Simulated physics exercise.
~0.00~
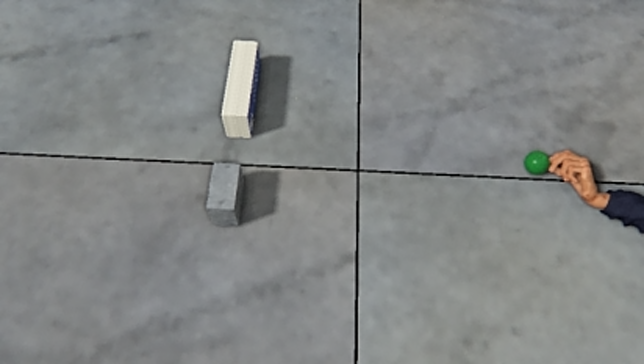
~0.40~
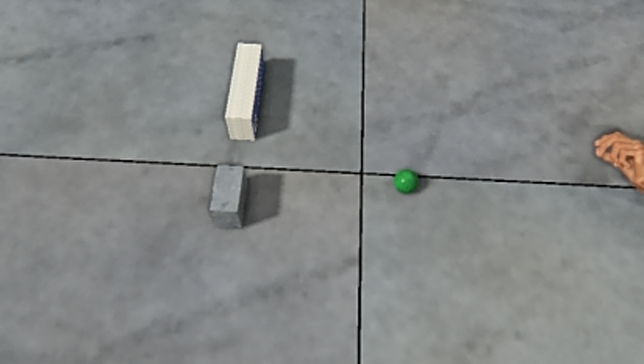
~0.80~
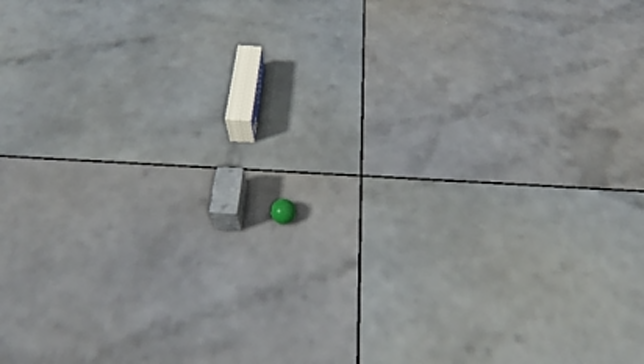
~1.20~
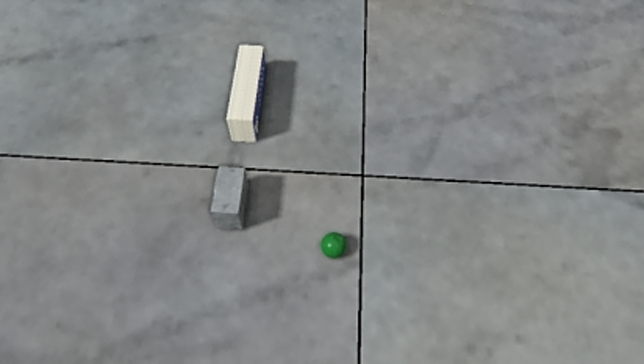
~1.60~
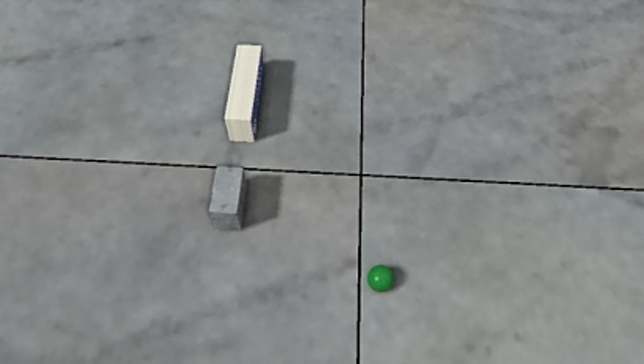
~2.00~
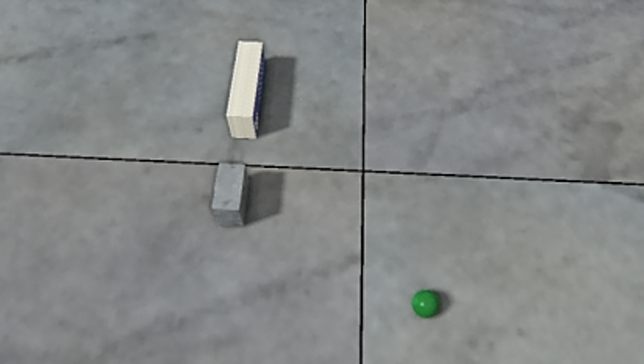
A grey, marble-like tiled floor with dark seams is seen from above at a slant, the view swaying slightly. Left of centre stand a cream-coloured block with a blue side, like a book, and a smaller grey brick below it, with a narrow opening between them. At the right, a hand in a dark sleeve releases a small green ball and draws back out of view. The ball rolls left across the floor and reaches the grey brick's right side. It rebounds, missing the gap, and travels down and right over the seam, ending at the lower right while both blocks stay put.
